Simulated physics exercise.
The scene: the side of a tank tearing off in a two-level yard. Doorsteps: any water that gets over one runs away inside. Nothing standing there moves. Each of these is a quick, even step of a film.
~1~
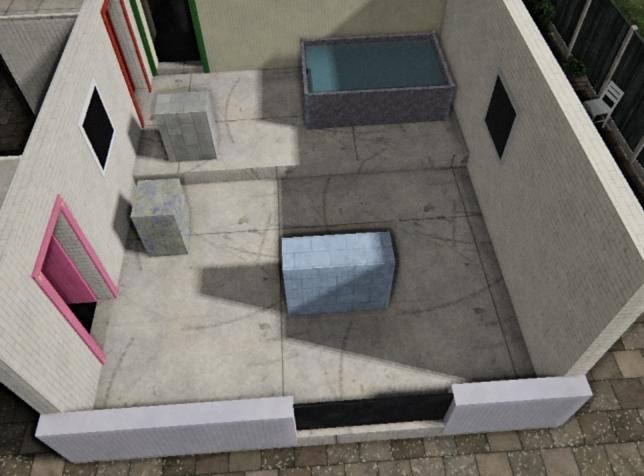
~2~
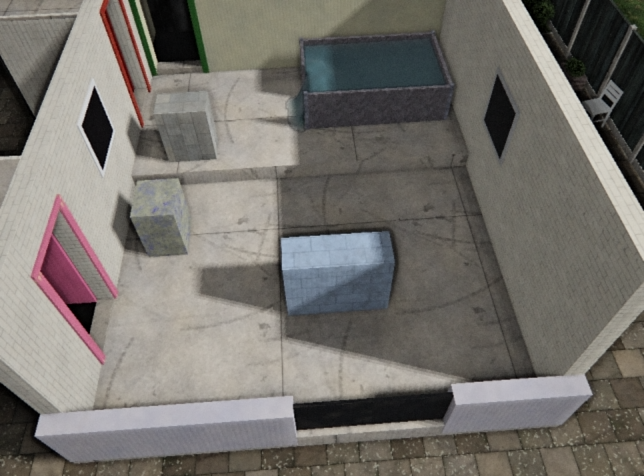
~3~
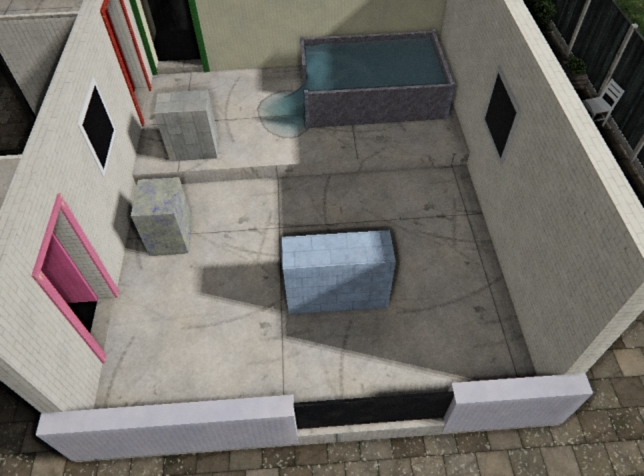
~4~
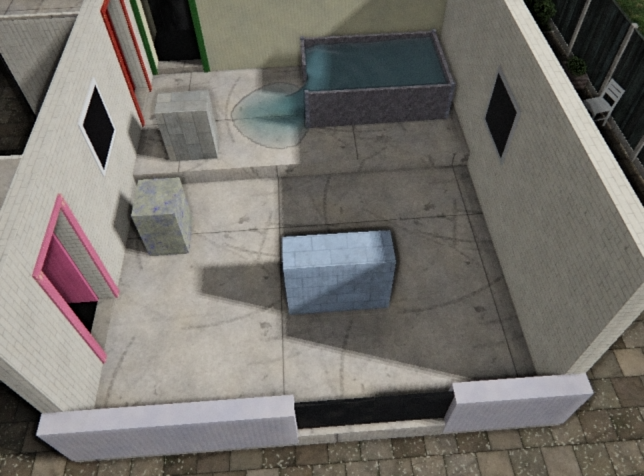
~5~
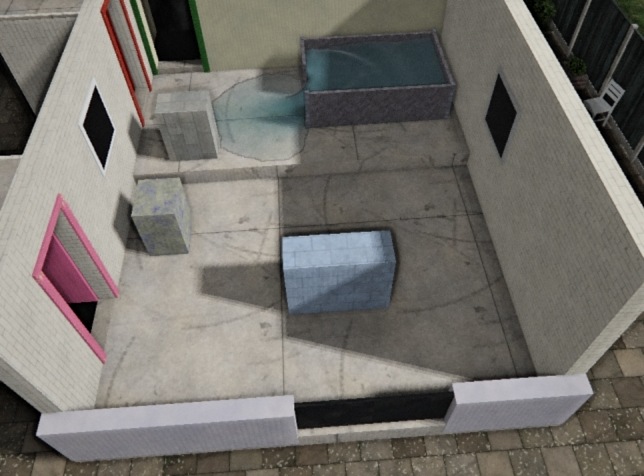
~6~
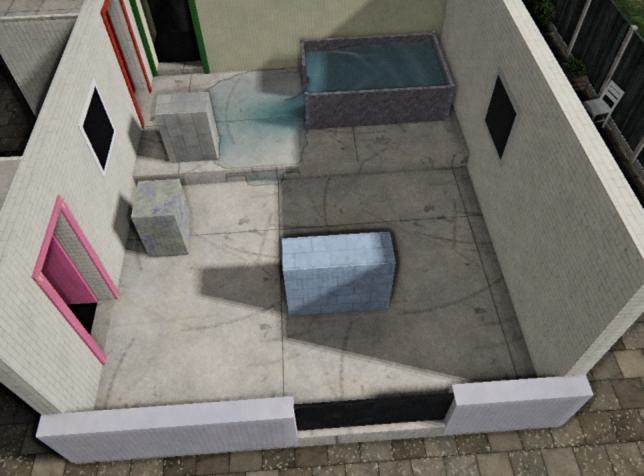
In a walled yard with two floor levels, a raised tank of water sits at the back right, at first still. Water then pours from its left side and spreads leftward in a widening, rounded sheet across the pale upper floor, reaching the grey block near the left wall.
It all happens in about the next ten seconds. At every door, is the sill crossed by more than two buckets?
My prediction: The pink door will be deluged; the green door will be deluged; the red door will be deluged.
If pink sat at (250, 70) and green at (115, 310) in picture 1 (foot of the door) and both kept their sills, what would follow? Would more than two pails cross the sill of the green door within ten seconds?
From what I can tell, the green door does not reach it.
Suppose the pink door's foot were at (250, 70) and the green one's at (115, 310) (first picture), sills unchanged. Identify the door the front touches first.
That would be the red door.
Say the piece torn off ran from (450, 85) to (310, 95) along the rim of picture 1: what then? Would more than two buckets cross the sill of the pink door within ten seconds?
Pink door: Exceeds it.
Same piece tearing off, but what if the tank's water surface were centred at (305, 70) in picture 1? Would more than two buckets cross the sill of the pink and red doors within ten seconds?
As I see it, the pink door remains beneath it while the red door tops that amount.
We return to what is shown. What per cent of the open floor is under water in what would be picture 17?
I make it 30 per cent.
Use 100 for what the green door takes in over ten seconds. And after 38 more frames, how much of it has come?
I'd put it at about 90 per cent.
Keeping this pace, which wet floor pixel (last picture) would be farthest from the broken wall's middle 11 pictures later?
The flood front should get to about (174, 336).
A moment on, water covers 25 % of the floor; the pink door not reached, the green door wet at the sill, nothing in, the red door under two buckets in.
Next, water covers 30 % of the floor; the pink door not reached, the green door under two buckets in, the red door over two buckets in.
Then, water covers 50 % of the floor; the pink door wet at the sill, nothing in, the green door over two buckets in, the red door far over two buckets in.
Later, water covers 60 % of the floor; the pink door under two buckets in, the green door over two buckets in, the red door far over two buckets in.
In the end, water covers 80 % of the floor; the pink door over two buckets in, the green door over two buckets in, the red door far over two buckets in.
